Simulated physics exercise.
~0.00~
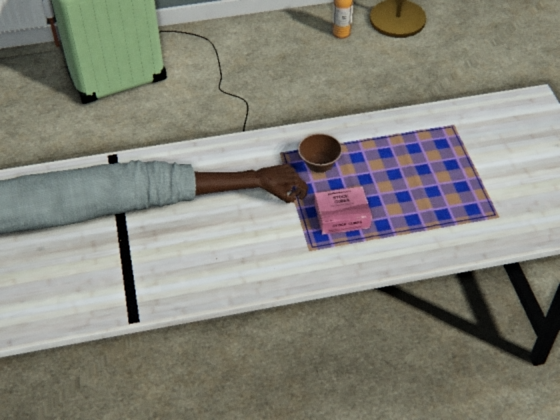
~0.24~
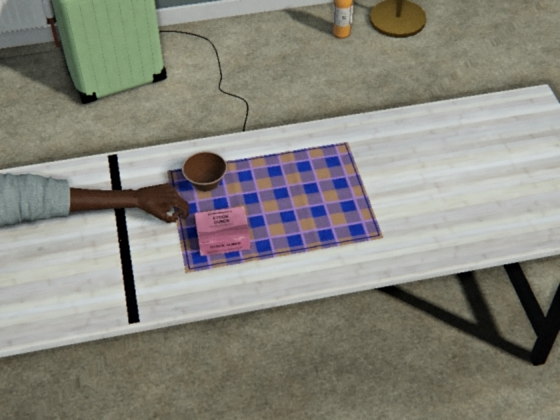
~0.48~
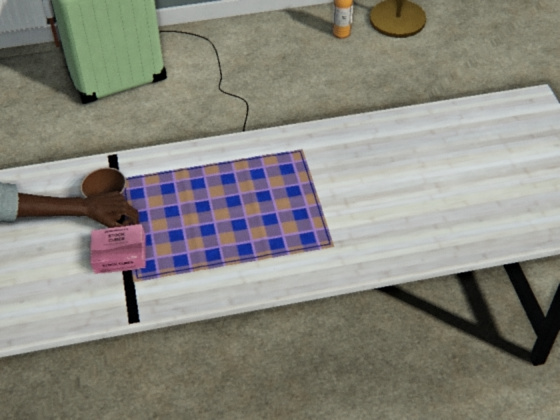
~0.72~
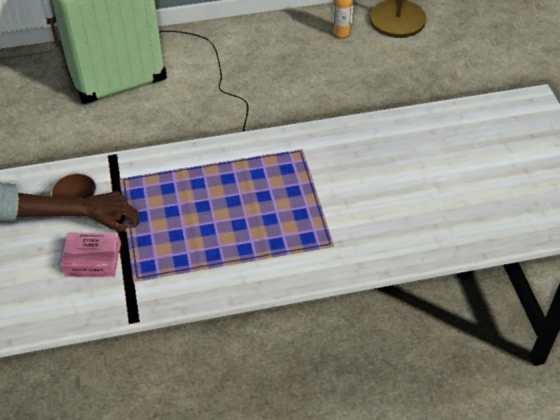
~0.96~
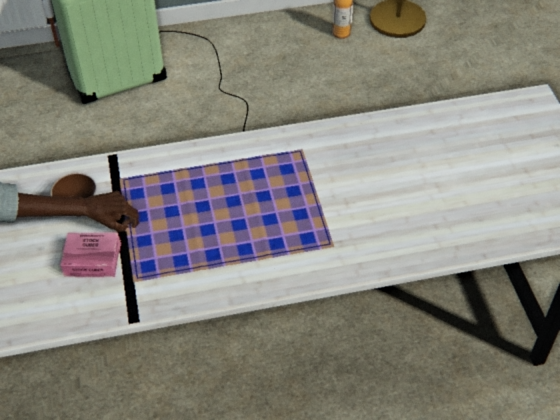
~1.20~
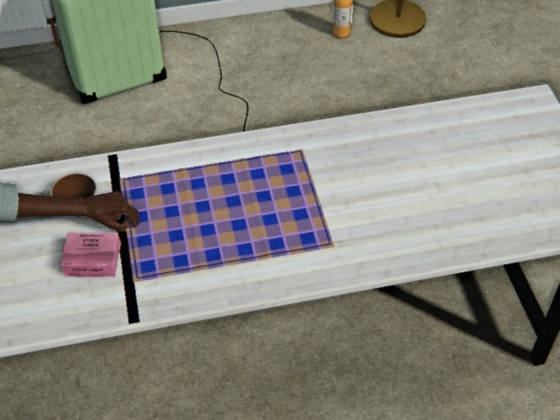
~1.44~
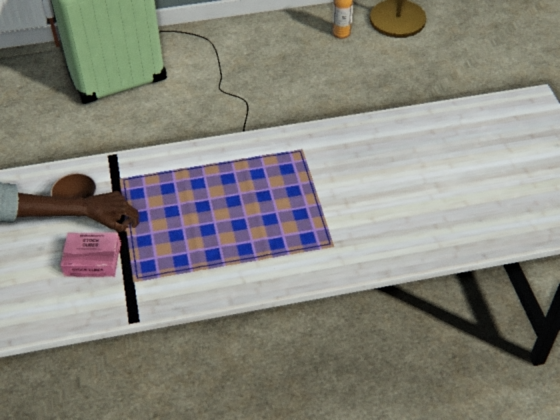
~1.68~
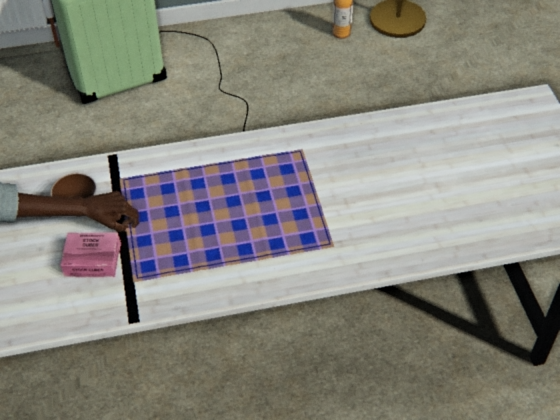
On a pale table, a hand pulls a checked mat left, and packet and bowl slide off past the tape.
